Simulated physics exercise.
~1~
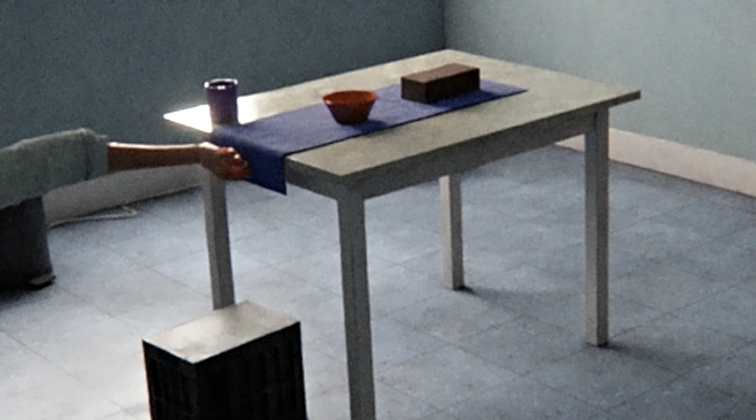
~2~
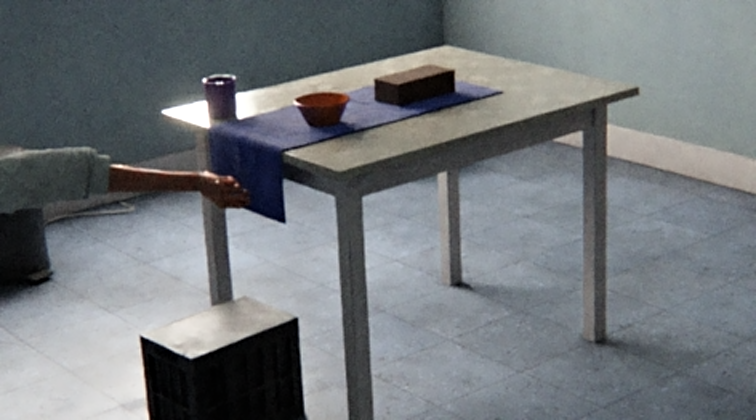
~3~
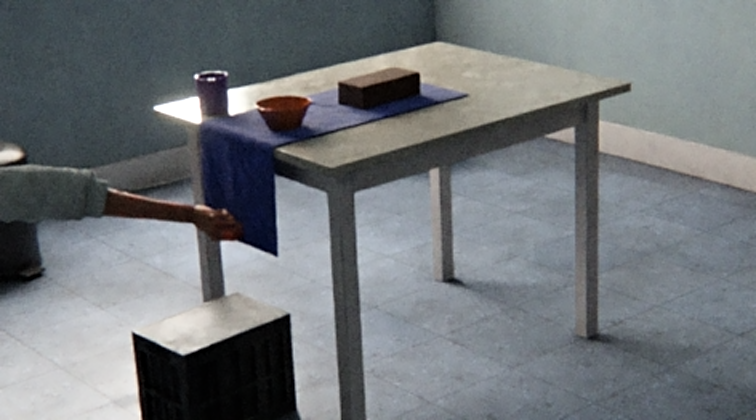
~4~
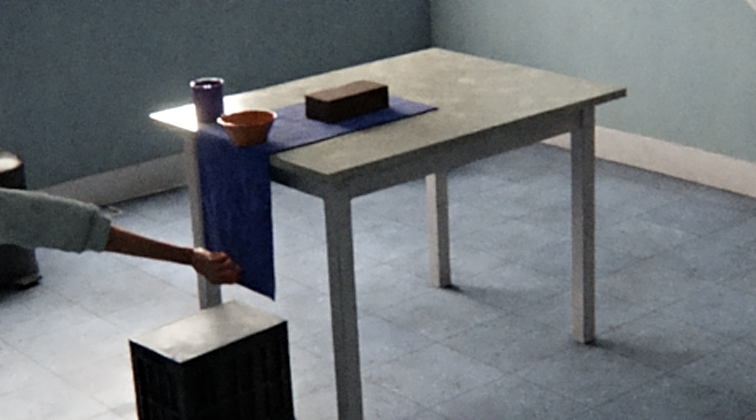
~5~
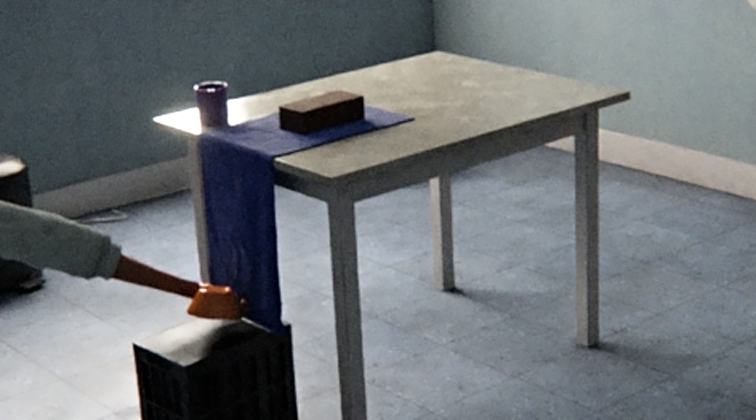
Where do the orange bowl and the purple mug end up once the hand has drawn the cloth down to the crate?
The orange bowl goes over the table's edge and ends up down below by the hand, while the purple mug is still standing on the table near the left corner.
A pale table with a blue cloth along its left part stands in a dim, blue-walled room with a tiled floor, seen from slightly above by a gently swaying camera. An orange bowl and a dark brick rest on the cloth, a purple mug stands at the left corner, and a black crate sits below. From the left, a hand draws the cloth down over the edge, carrying the bowl and brick leftward while the mug stays put. The bowl nears the edge, then goes over. Finally, the hem reaches the crate, with the bowl down by the hand and the brick and mug still on the table.
